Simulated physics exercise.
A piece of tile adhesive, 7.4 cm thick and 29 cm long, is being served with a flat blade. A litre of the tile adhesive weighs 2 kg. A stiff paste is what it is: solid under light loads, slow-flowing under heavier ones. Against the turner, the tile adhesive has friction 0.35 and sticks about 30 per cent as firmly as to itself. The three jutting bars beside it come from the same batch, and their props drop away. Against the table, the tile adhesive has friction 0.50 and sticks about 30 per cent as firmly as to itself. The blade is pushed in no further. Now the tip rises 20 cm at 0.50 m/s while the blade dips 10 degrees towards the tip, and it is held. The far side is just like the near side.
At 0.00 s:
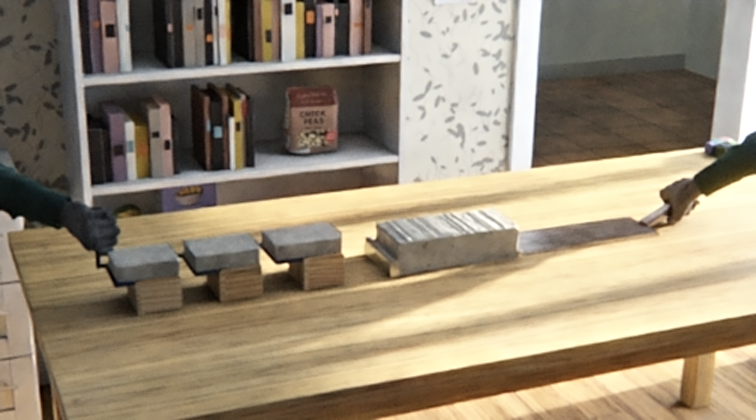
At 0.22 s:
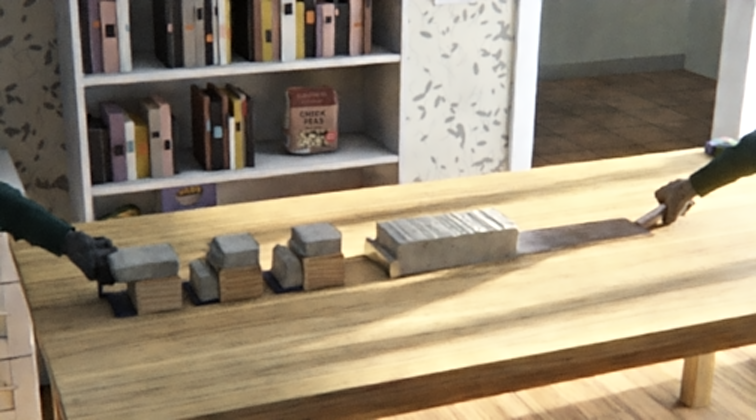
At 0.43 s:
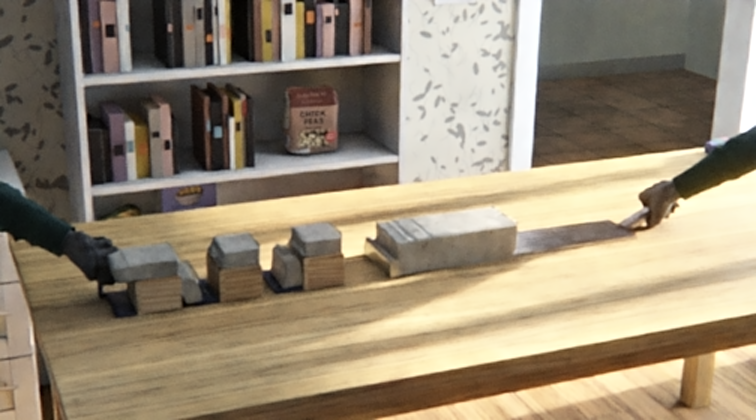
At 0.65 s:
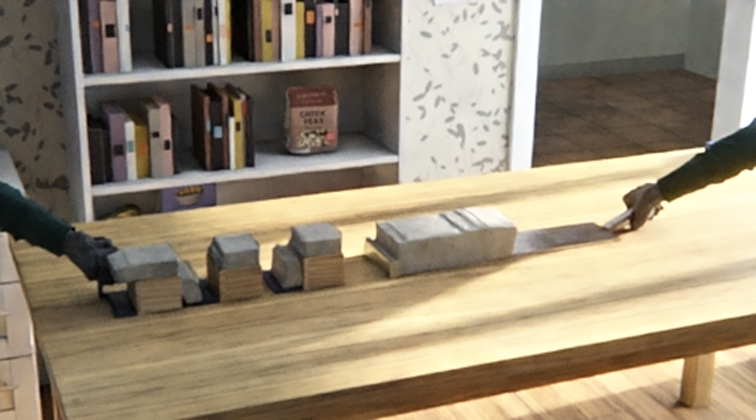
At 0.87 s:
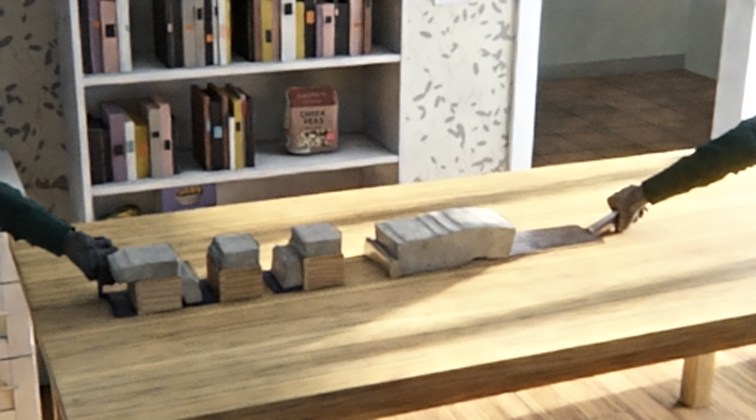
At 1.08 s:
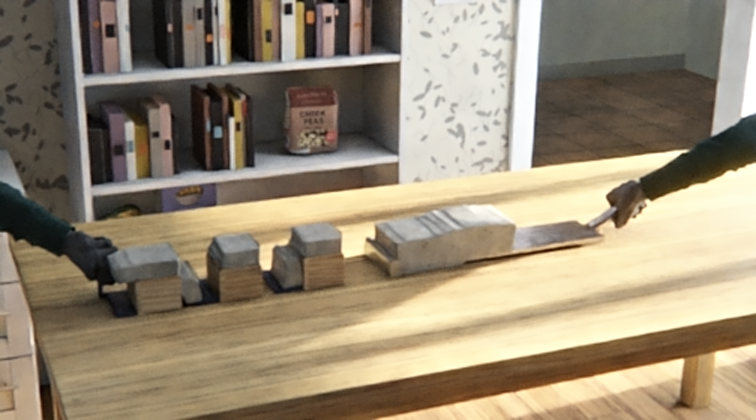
The video shows a gloved hand at right pushing a flat blade leftward under a ridged grey block on a wooden table, its top reshaping, while at left three grey slabs on wooden blocks lose their overhanging ends.
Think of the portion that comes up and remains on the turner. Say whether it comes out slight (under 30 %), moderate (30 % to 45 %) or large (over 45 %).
It comes out moderate, 30 % to 45 %.
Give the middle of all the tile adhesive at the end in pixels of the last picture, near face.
About (460, 216).
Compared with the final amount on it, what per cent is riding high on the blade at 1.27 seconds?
About 70 %.
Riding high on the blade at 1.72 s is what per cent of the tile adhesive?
40 per cent.
After 1.27 s, the tip is 9.7 cm up.
After 1.50 s, the tip is 20 cm up and 38 % is riding high on the blade.
After 1.72 s, the tip is 20 cm up and 38 % is riding high on the blade.
After 1.94 s, the tip is 20 cm up and 38 % is riding high on the blade.
After 2.10 s, the tip is 20 cm up and 38 % is riding high on the blade.
